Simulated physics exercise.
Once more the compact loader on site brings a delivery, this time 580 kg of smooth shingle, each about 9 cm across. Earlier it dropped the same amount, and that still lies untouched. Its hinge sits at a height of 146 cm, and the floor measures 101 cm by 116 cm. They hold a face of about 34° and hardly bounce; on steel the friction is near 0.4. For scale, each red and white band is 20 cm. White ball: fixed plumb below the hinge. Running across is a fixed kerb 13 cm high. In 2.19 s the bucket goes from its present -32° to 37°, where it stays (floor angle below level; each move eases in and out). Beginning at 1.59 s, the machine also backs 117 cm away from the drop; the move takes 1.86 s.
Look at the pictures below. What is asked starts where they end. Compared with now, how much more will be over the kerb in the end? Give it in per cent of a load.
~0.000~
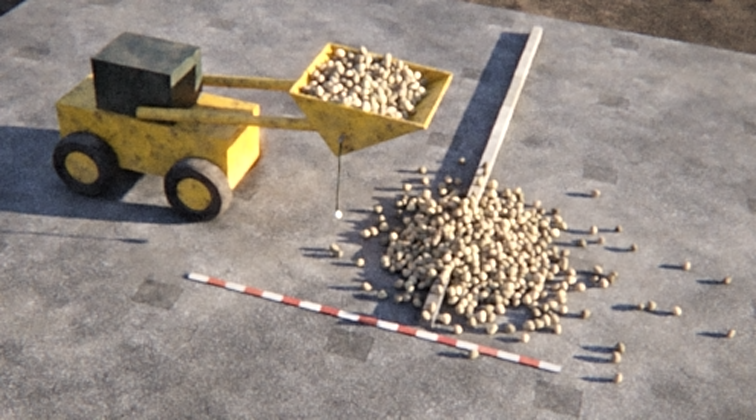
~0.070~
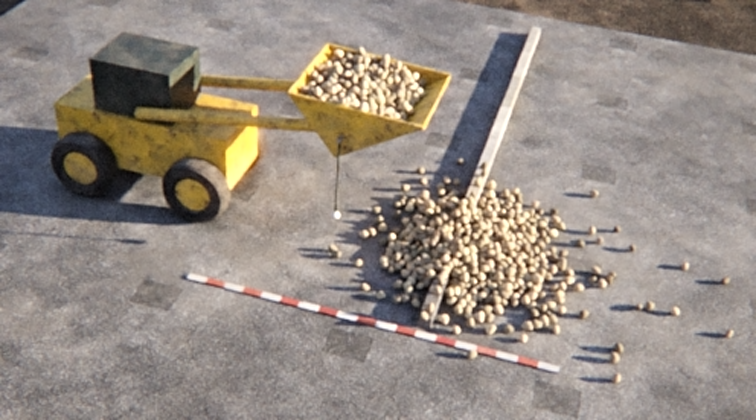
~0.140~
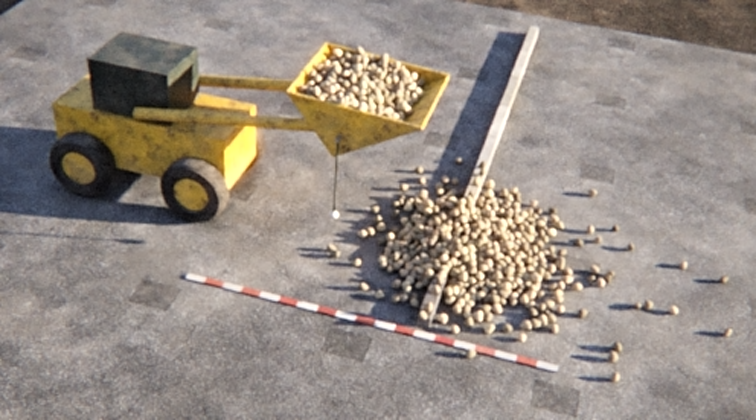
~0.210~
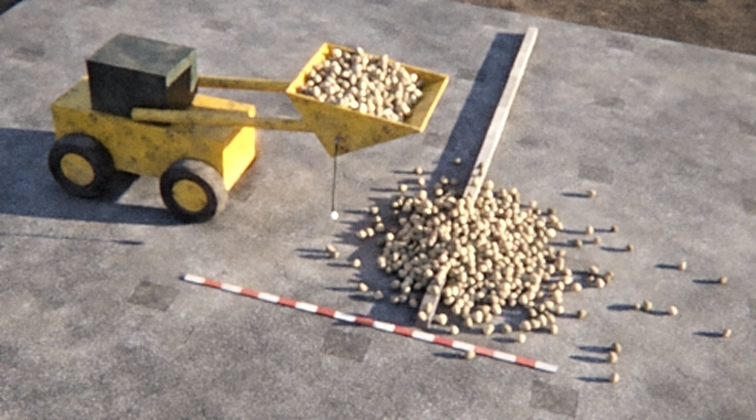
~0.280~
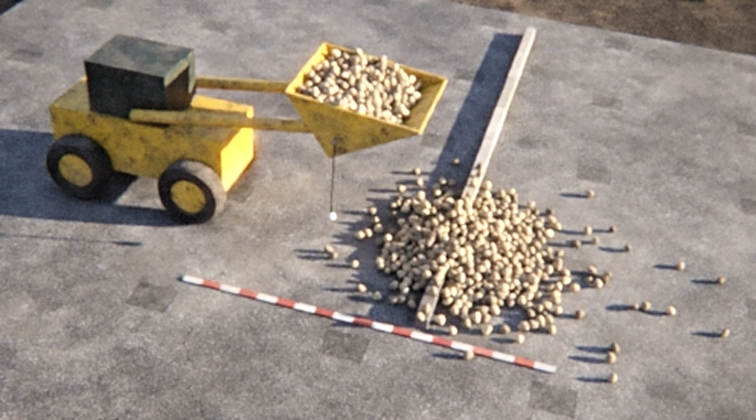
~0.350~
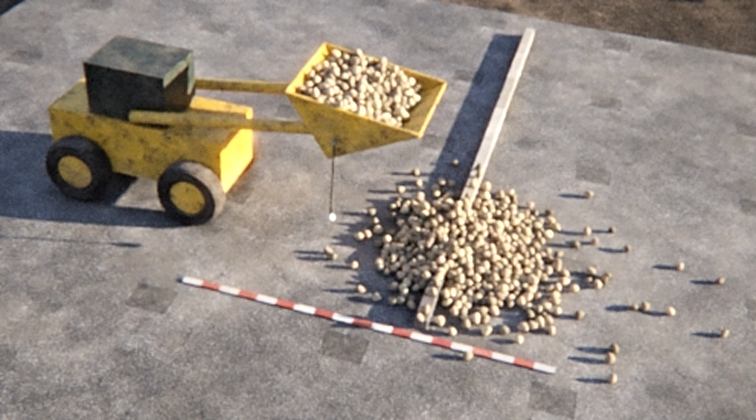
Close to 14 parts in a hundred.
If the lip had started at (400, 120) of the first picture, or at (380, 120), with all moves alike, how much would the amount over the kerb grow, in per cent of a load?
Near 0 in a hundred, then near 0 in a hundred.
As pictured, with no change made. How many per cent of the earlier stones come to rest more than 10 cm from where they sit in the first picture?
Close to 10 in a hundred of them.
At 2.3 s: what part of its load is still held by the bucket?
Near 10 per cent of the load is held.
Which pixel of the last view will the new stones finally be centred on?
Near (413, 230).
After 1.6 s the floor is at 26°; in per cent of one load, 89 in the bucket, 50 on this side of the kerb, 61 over the kerb; the foremost stones are at (665, 302).
After 2.3 s the floor is at 37°; in per cent of one load, 10 in the bucket, 120 on this side of the kerb, 71 over the kerb; the foremost stones are at (665, 302).
After 3.9 s the floor is at 37°; in per cent of one load, 0 in the bucket, 125 on this side of the kerb, 75 over the kerb; the foremost stones are at (665, 302).
After 6.7 s the floor is at 37°; in per cent of one load, 0 in the bucket, 125 on this side of the kerb, 75 over the kerb; the foremost stones are at (665, 302). Net gain over the kerb, 14.
